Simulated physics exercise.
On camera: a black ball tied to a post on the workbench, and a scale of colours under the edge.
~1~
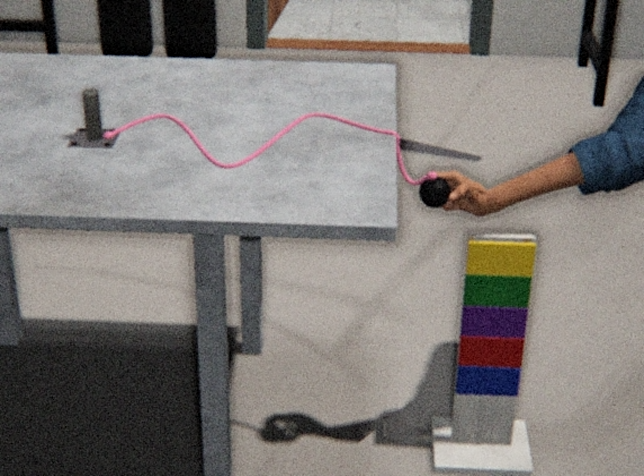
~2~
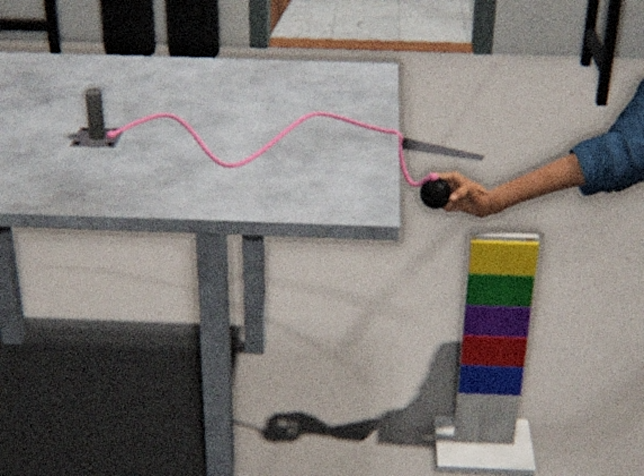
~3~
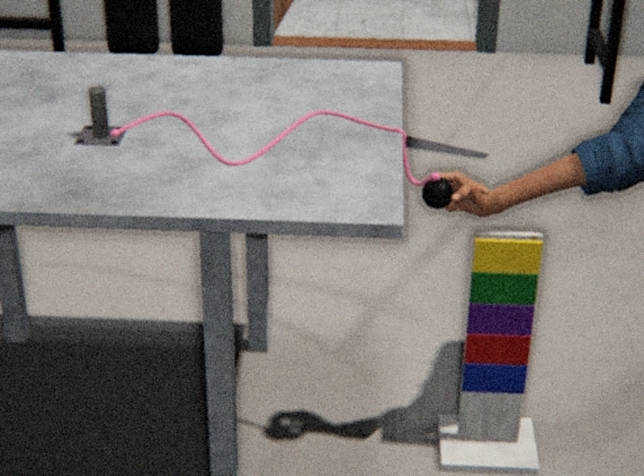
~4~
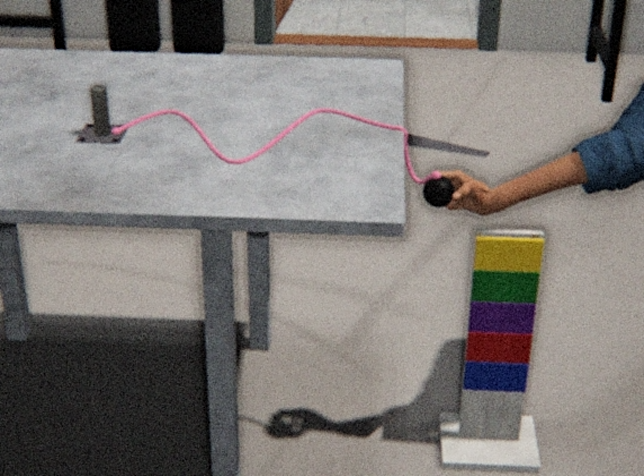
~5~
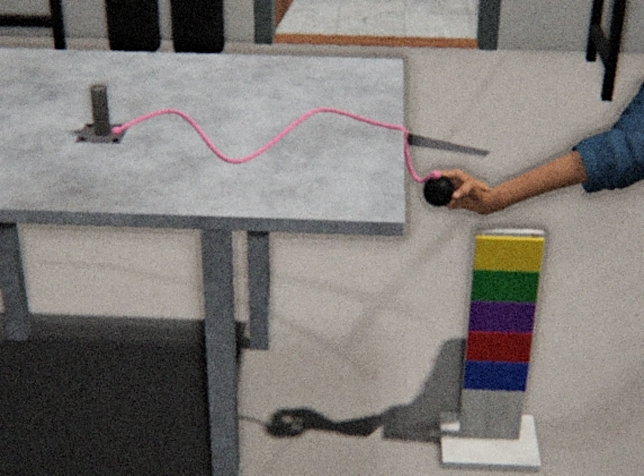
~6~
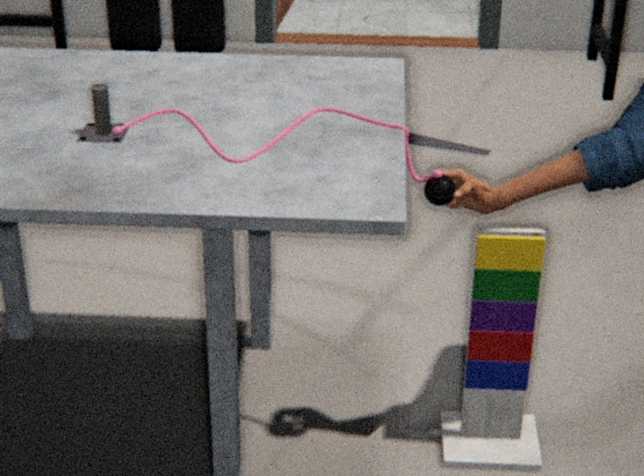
A hand holds a black ball on a slack pink cord beside the workbench, barely moving.
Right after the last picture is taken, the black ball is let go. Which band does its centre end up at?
Blue.
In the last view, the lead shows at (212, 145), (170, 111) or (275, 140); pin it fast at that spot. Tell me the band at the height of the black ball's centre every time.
It would be purple; red; green.
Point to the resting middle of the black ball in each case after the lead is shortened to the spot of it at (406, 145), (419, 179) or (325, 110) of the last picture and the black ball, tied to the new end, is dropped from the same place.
In turn, (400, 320) for the first, (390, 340) for the second and (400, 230) for the third.
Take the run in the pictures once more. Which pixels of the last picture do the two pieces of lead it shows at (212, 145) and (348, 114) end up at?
To (290, 136) for the first and to (401, 239) for the second.
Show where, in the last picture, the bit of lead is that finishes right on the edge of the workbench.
(279, 138), give or take.
Soon after, ball near (419, 331); level with red.
Then, ball near (372, 371); level with blue.
Further on, ball near (409, 367); level with blue.
At rest, ball near (388, 371); level with blue. The blue one.
